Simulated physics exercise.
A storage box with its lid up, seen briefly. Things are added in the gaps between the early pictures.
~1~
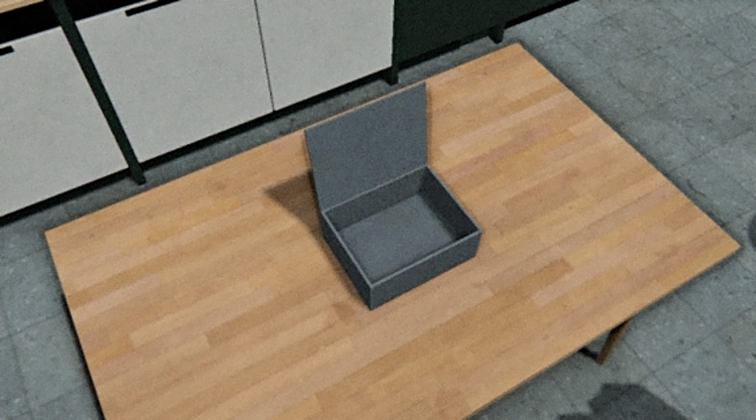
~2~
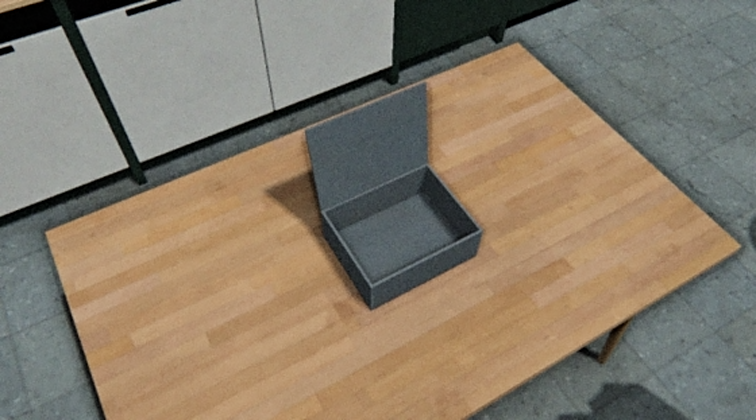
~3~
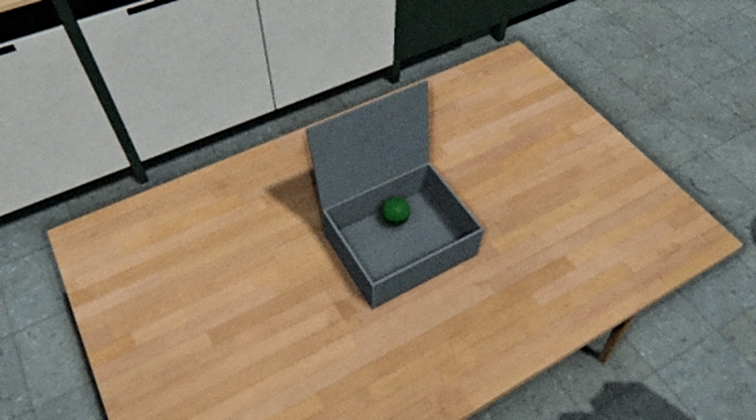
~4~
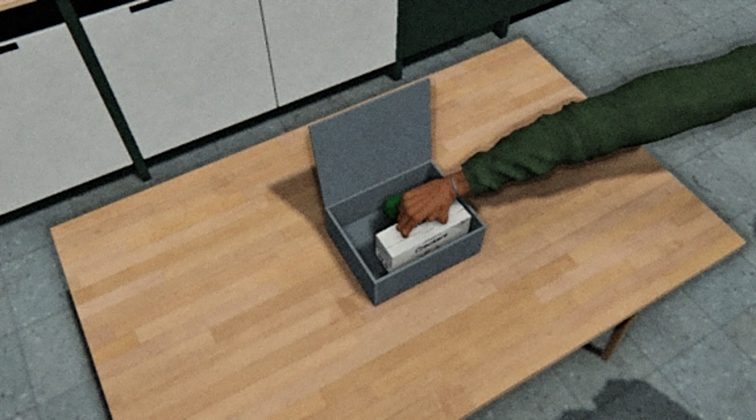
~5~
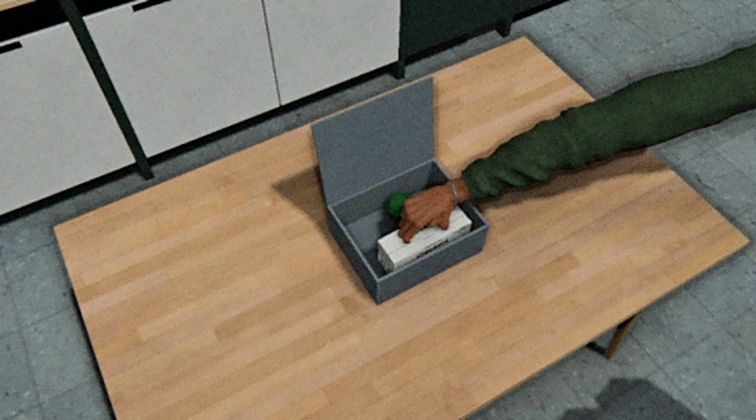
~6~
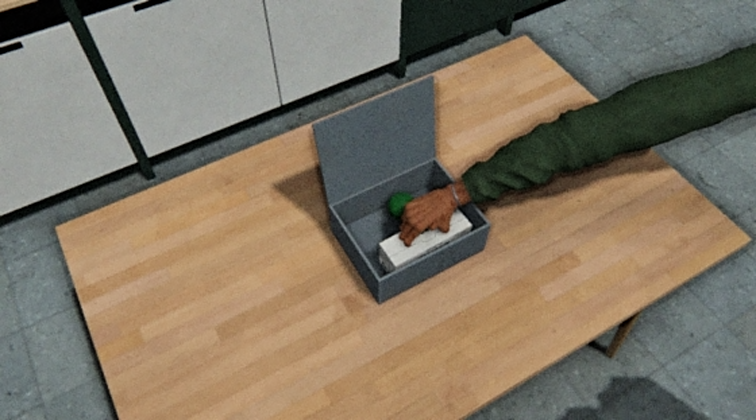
Hand in a green sleeve lowering a white carton into an open grey box after a green ball appears inside.
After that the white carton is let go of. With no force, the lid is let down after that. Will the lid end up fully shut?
Yes.
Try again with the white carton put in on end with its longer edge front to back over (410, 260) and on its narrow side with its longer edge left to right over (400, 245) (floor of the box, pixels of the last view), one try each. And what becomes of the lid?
First time it won't go down, and next time it drops into place.
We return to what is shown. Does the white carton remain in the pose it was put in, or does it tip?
In the end, it keeps its orientation.
Then, 1.50 s past the last view, lid 71° above the rim.
Then, 1.80 s past the last view, lid 34° above the rim.
Finally, lid shut; both still in place. Final places as the last picture's camera would see them, white carton near (425, 244).
